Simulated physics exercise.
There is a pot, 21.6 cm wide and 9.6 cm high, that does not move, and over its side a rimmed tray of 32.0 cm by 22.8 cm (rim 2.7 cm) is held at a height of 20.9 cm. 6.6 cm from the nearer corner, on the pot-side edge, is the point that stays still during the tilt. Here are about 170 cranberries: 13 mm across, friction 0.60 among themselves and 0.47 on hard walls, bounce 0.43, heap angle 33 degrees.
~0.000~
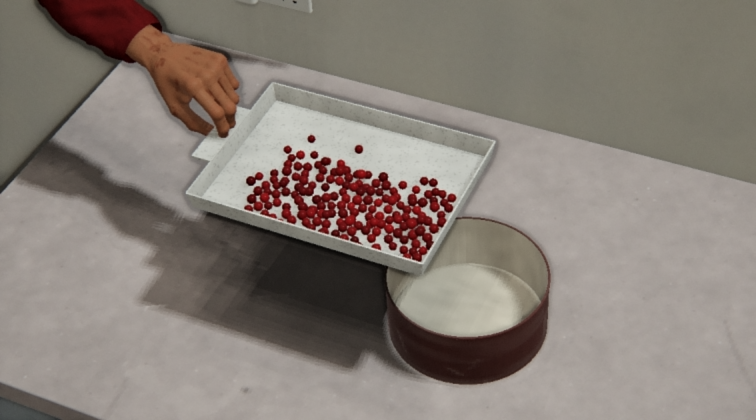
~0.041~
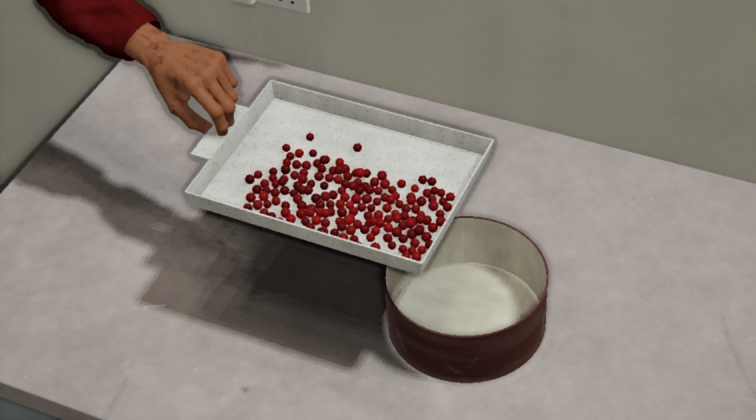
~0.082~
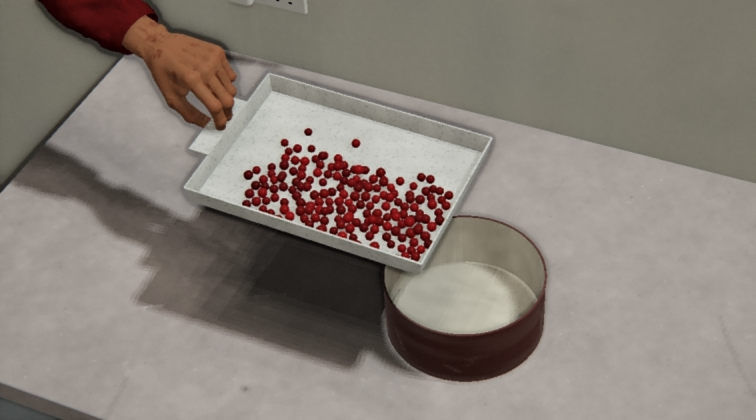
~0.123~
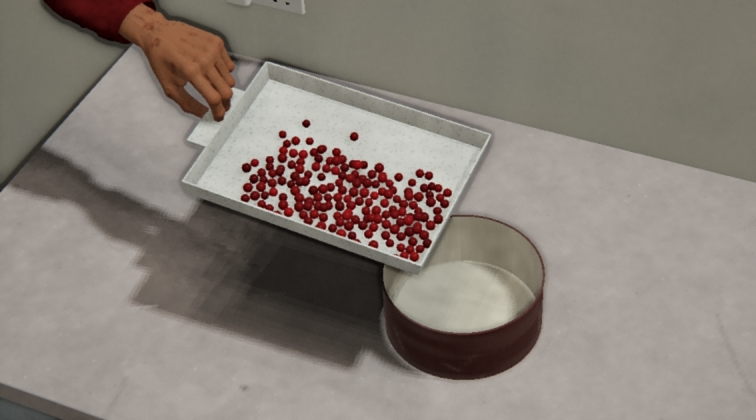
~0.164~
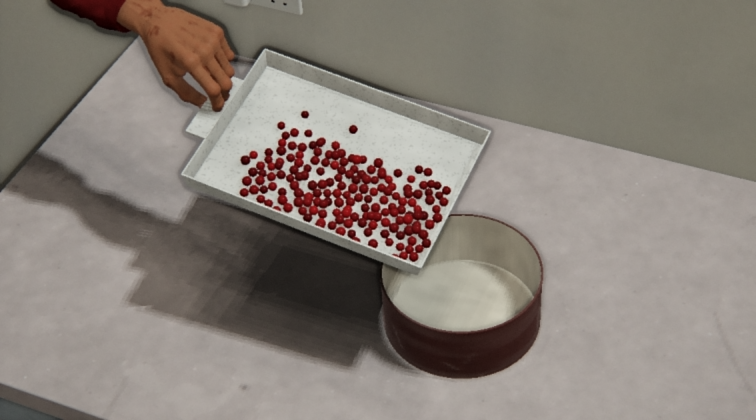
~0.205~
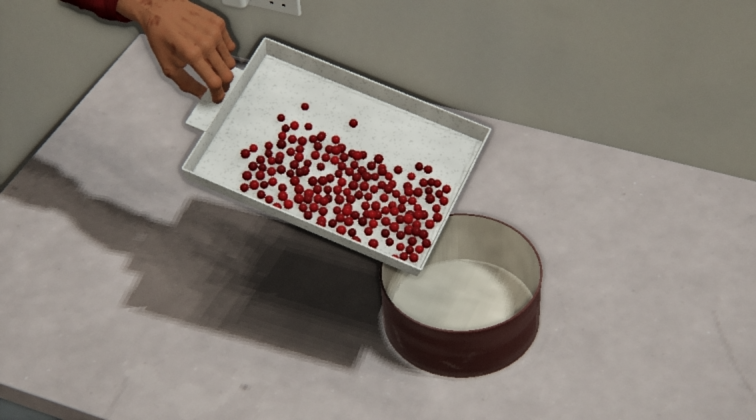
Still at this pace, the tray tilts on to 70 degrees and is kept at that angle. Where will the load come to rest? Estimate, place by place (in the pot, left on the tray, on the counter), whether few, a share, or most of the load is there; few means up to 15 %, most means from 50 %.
My estimate: Pot: Few, left on the tray: Most, counter: Few.
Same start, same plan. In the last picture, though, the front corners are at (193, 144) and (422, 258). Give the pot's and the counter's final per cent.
Pot 10; counter 10.
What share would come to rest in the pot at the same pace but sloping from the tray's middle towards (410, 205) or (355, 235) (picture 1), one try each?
The share comes to roughly 5 in a hundred, then roughly 0 in a hundred.
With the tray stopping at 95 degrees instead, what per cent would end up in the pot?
Roughly 10 percent.
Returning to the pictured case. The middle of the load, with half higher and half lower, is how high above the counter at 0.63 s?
Around 28 cm up.
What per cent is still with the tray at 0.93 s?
95 %, give or take.
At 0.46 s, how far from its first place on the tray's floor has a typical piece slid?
By then it sits near 3 cm from where it began.
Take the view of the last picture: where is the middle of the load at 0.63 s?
Estimated load position: Around (382, 204).
After 0.46 s, tilt 43 degrees; the tray holds 100 %, the pot 0 %.
After 0.63 s, tilt 61 degrees; the tray holds 100 %, the pot 0 %.
After 0.93 s, tilt 70 degrees; the tray holds 95 %, the pot 0 %.
In the end, at 1.8 s, pot 0 %, tray 95 %, counter 5 %.
